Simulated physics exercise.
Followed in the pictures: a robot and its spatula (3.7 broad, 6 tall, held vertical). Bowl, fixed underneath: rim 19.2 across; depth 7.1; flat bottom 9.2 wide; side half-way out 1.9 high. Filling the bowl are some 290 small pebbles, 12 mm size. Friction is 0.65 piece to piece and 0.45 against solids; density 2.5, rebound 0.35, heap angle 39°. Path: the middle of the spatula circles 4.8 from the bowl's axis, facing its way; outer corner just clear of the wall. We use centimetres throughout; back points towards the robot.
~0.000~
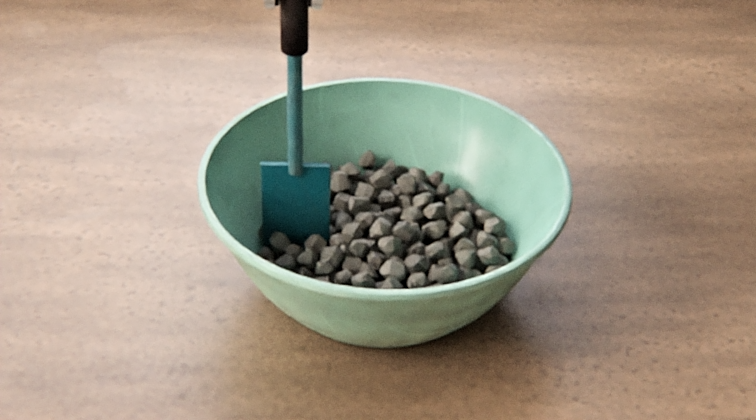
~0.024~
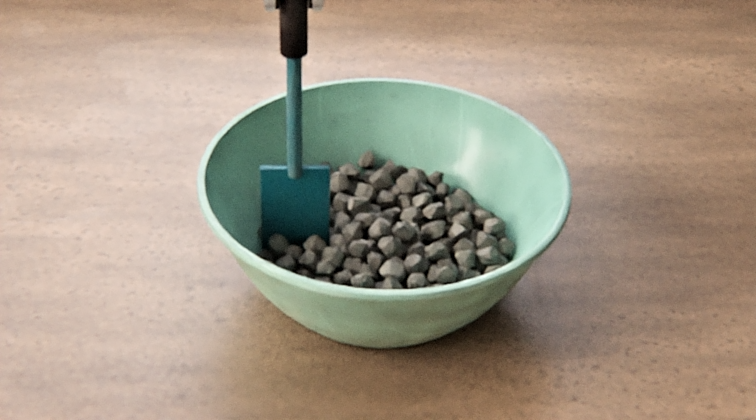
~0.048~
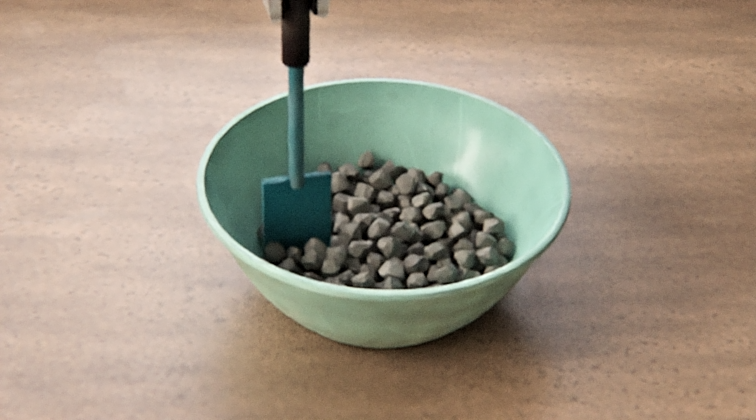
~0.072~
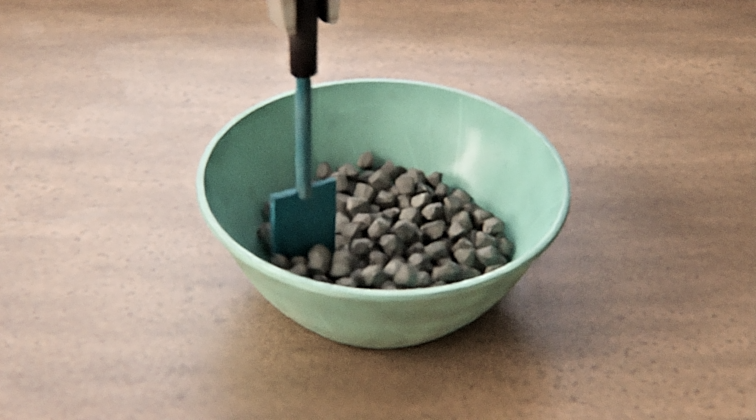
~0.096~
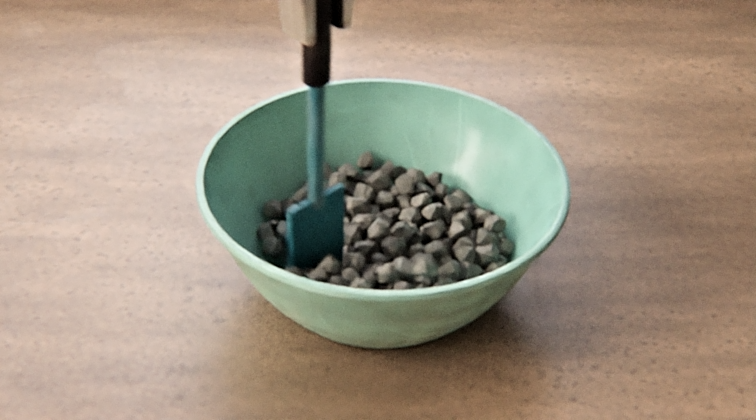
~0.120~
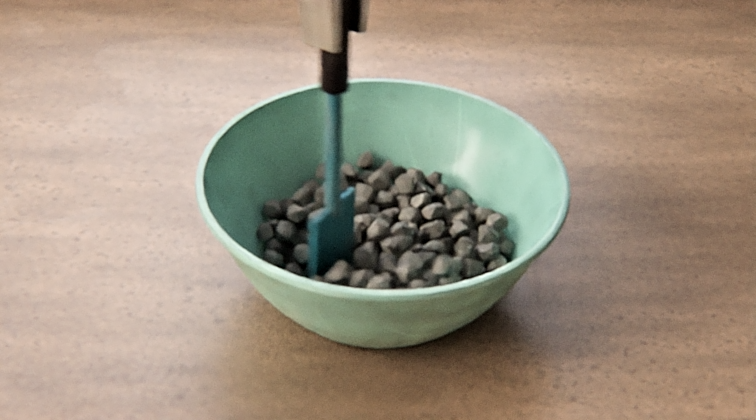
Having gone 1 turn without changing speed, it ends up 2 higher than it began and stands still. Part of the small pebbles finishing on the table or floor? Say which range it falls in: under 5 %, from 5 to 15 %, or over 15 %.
It falls under 5 %.
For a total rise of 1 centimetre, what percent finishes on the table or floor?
5 %.
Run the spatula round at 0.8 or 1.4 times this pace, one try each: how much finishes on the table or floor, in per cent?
I'd expect near 0 per cent, then near 10 per cent.
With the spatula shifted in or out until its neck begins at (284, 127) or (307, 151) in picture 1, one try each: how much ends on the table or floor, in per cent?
Around 5 per cent on the first try, around 5 per cent on the second.
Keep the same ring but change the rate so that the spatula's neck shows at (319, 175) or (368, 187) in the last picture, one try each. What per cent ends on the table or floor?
Some 0 and 10 per cent respectively.
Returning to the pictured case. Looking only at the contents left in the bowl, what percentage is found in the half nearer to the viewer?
It comes to near 55 percent.
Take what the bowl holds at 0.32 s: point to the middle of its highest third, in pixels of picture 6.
That third sits centred at about (477, 199).
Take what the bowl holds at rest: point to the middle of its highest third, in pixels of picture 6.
Centre of top third: Approx. (311, 241).
By 0.32 s, 174° round, highest piece 9 above the table; 292 in the bowl, 1 on the table or floor.
By 0.52 s, 290° round, highest piece 9 above the table; 289 in the bowl, 3 on the table or floor, 1 in flight or on the tool.
By 0.82 s, 0° round, highest piece 8 above the table; 285 in the bowl, 8 on the table or floor.
By 1.52 s, 0° round, highest piece 8 above the table; 285 in the bowl, 8 on the table or floor.
Final count, 285 in the bowl, 8 on the table or floor. That is 3 % on the table or floor.
